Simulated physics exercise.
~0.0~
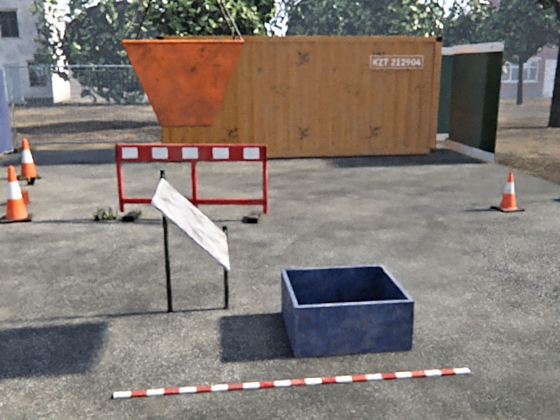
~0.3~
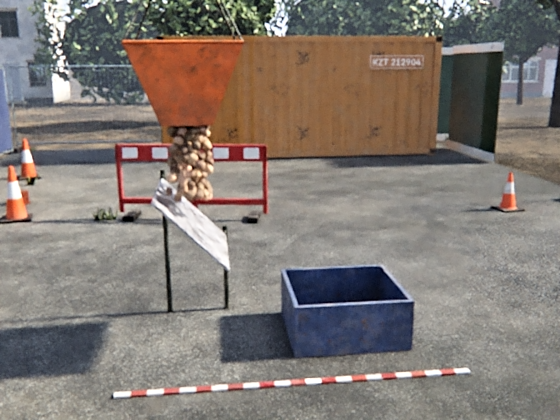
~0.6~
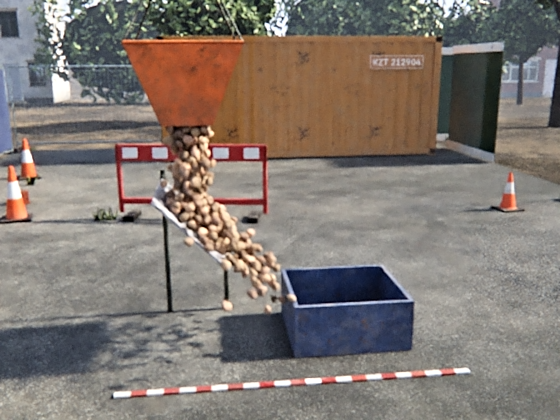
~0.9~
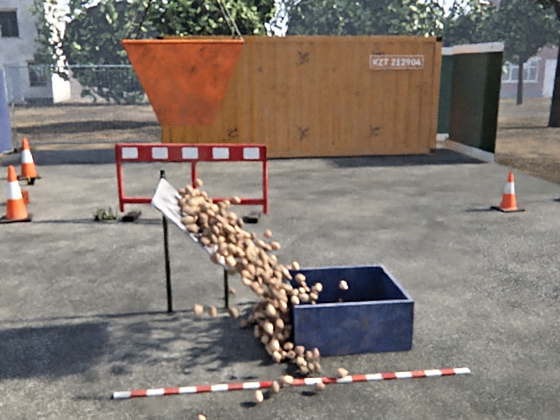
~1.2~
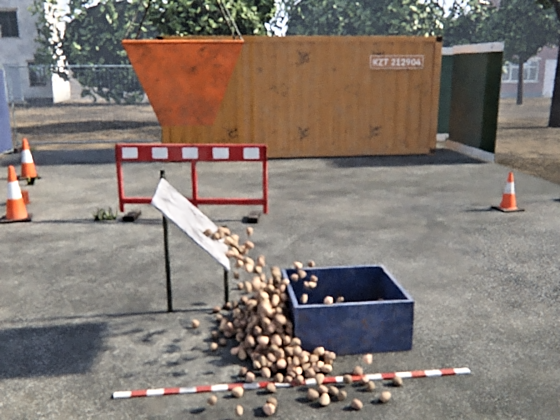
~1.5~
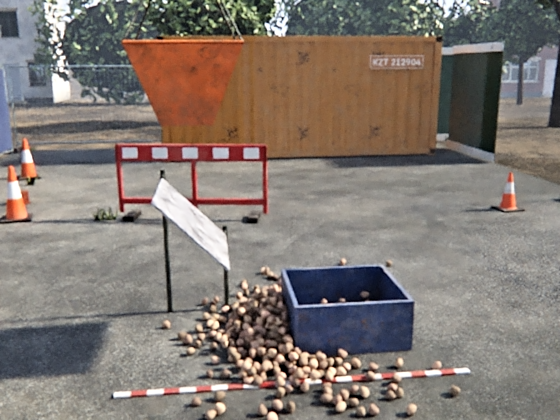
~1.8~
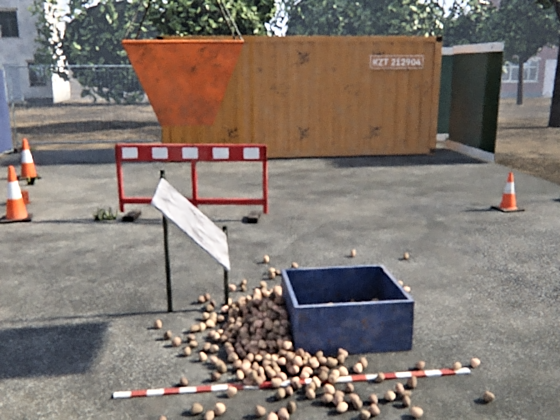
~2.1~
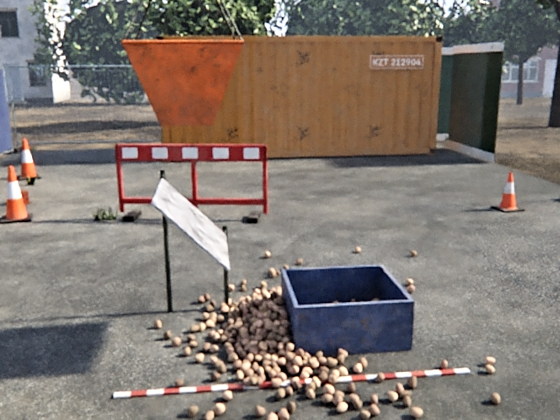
The clip opens on an orange skip hanging above a tilted steel slide, with a blue open bin standing to the right on grey tarmac. Brownish, rounded stones pour from the bottom of the skip onto the slide. They tumble down the slope to the right and spill off its lower end, mostly short of the bin. A heap builds against the bin's left side while a few stones drop inside and others roll past the red and white striped pole. The stones settle, most lying left of the bin, some scattered in front and to the right.
